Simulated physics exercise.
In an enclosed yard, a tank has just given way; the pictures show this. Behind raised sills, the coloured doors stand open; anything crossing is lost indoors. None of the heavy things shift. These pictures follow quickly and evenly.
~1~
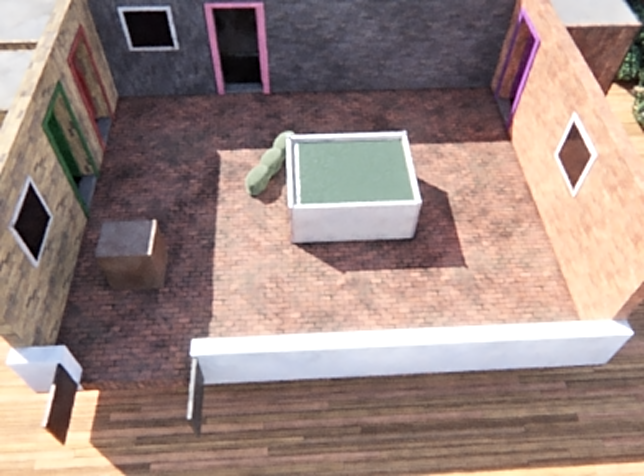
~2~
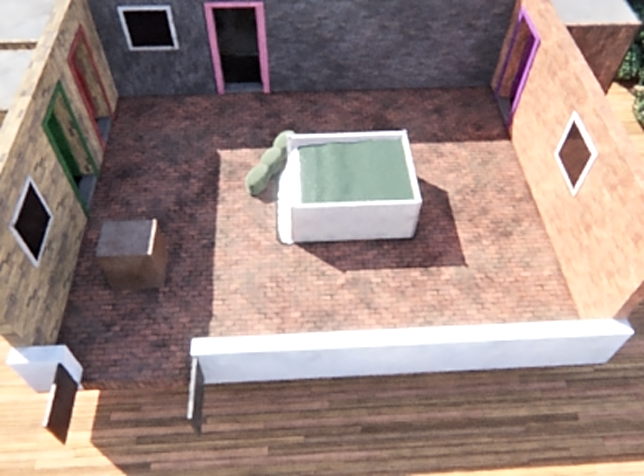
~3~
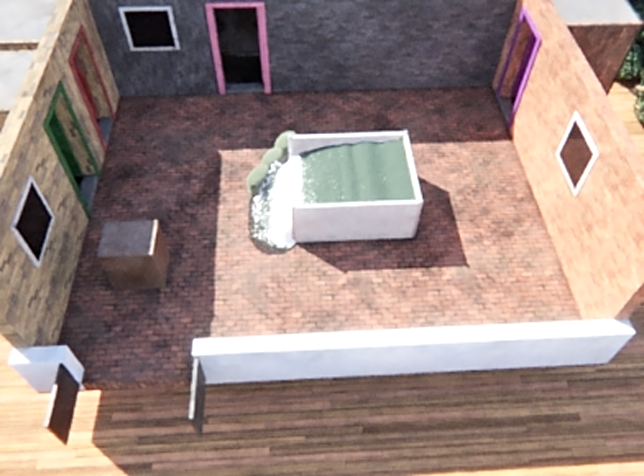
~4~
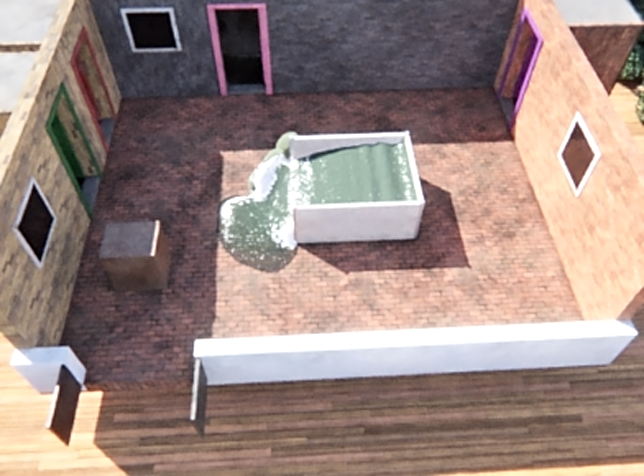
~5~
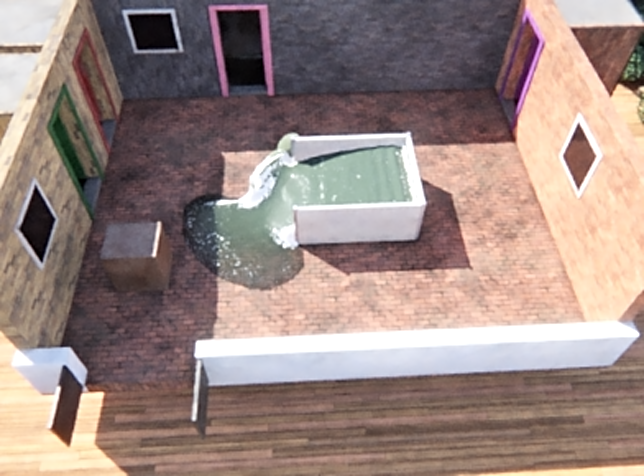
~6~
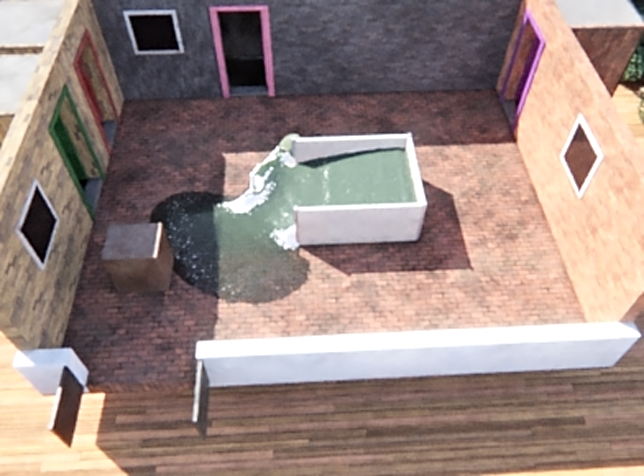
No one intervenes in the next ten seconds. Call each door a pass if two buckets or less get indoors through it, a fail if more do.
Red door: Pass, pink door: Pass, purple door: Pass, green door: Fail.
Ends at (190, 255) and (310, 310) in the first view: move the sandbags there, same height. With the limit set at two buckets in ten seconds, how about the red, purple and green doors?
The red door overflows, the purple door does not overflow and the green door overflows.
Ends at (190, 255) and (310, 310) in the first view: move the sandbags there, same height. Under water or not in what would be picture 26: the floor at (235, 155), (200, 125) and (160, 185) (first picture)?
Going point by point, they'd be wetted, wetted and wetted.
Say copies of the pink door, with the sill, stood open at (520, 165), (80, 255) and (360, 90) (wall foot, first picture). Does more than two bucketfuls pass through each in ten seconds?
In turn: Keeps below it, floods, takes less.
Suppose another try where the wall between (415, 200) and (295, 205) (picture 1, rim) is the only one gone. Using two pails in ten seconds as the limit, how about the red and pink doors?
The red door falls short, while the pink door falls short.
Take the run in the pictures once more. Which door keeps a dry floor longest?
That would be the purple door.
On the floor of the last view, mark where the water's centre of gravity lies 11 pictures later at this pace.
I'd say around (250, 222).
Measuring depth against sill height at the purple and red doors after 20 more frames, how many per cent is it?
I'd put it at close to 0 and 70 per cent.
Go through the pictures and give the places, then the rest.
In the first frame, still water in the open tank at (350, 171).
In the second frame, water pours out at (293, 195) and has run to (284, 241).
In the third frame, water pours out at (294, 196) and has run to (272, 250).
In the fourth frame, the front is at (246, 260), out from the gap at (295, 198).
In the fifth frame, the front is at (187, 224), out from the gap at (297, 200).
In the sixth frame, the front is at a hidden place, out from the gap at (298, 200).
A moment on, water covers 30 % of the floor; the red door not reached, the pink door not reached, the purple door not reached, the green door under two buckets in.
Next, water covers 45 % of the floor; the red door wet at the sill, nothing in, the pink door not reached, the purple door not reached, the green door over two buckets in.
Then, water covers 50 % of the floor; the red door wet at the sill, nothing in, the pink door wet at the sill, nothing in, the purple door not reached, the green door over two buckets in.
Later, water covers 65 % of the floor; the red door wet at the sill, nothing in, the pink door wet at the sill, nothing in, the purple door wet at the sill, nothing in, the green door over two buckets in.
In the end, water covers 85 % of the floor; the red door wet at the sill, nothing in, the pink door wet at the sill, nothing in, the purple door wet at the sill, nothing in, the green door over two buckets in.
